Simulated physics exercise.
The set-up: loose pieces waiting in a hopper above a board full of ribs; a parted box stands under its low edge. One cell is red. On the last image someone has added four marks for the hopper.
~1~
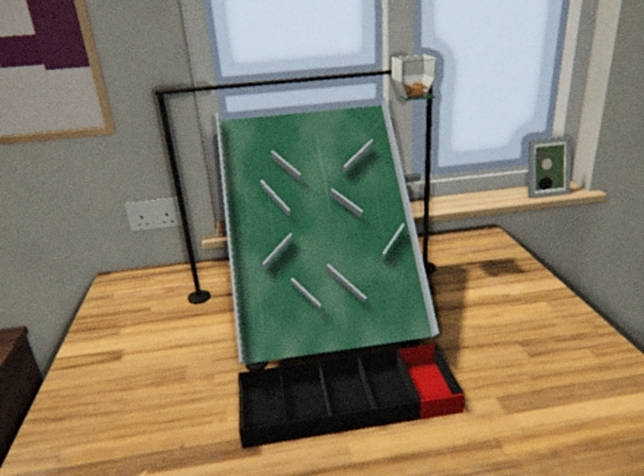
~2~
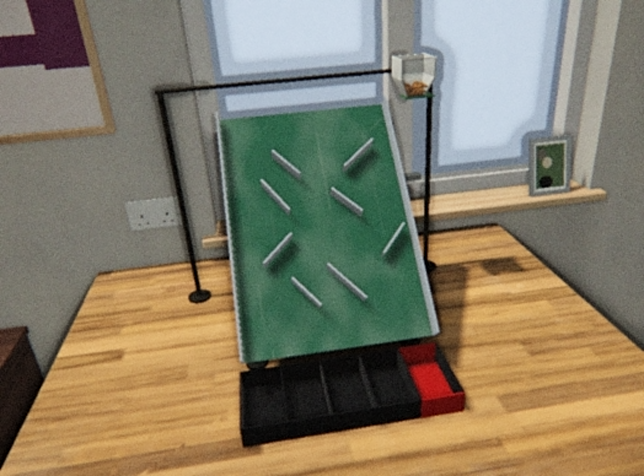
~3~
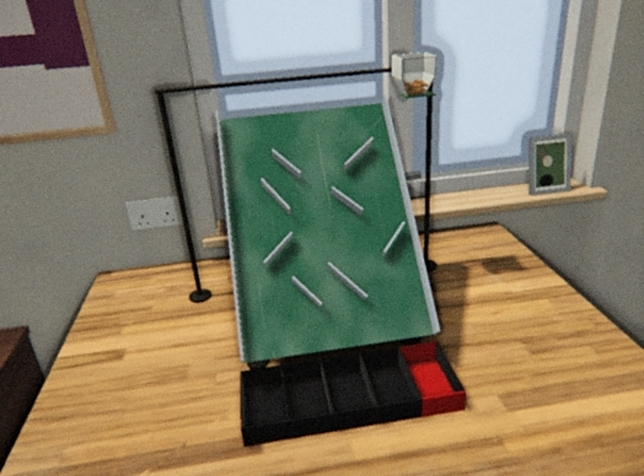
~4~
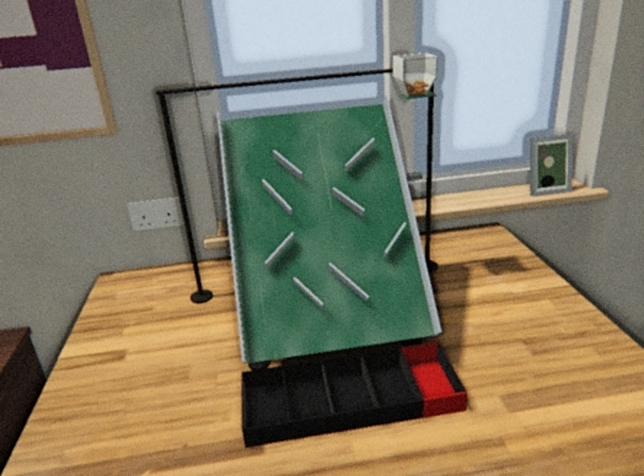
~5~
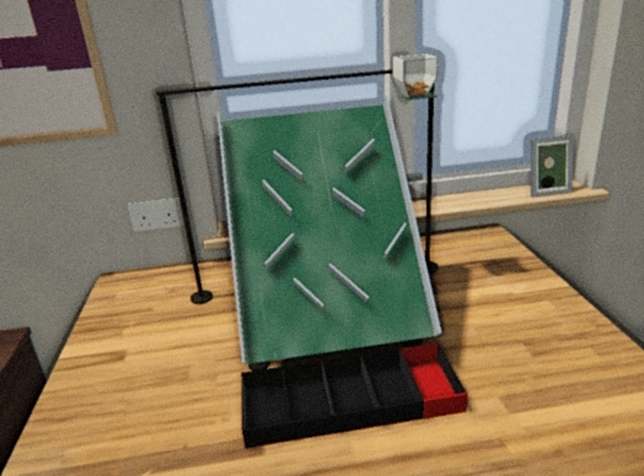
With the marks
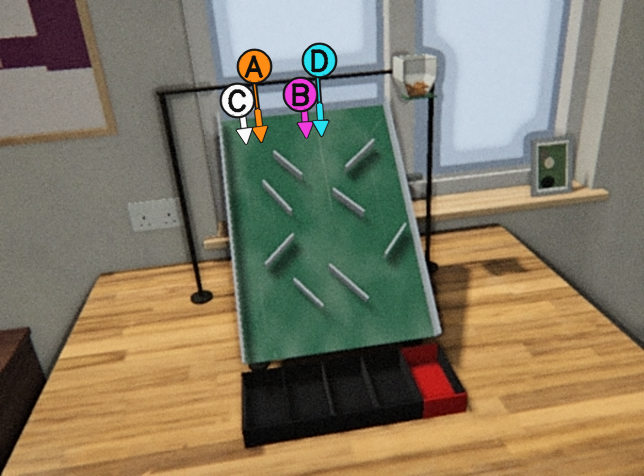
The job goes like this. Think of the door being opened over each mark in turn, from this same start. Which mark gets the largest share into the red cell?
B.
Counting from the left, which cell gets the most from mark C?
The first from the left.
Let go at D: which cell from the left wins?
The fourth from the left.
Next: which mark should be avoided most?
It is C.
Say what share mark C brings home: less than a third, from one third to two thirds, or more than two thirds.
Less than a third.
On the marked copy, mark A meets the board at (260, 136); mark B meets the board at (306, 131); mark C meets the board at (245, 138); mark D meets the board at (321, 130).
Choosing A, close to a quarter in the red cell, close to two thirds in other cells, a small share outside the box.
Choosing B, close to two thirds in the red cell, close to a third in other cells, only a few outside the box.
Choosing C, a small share in the red cell, the bulk in other cells, a small share outside the box.
Choosing D, close to a quarter in the red cell, the bulk in other cells.
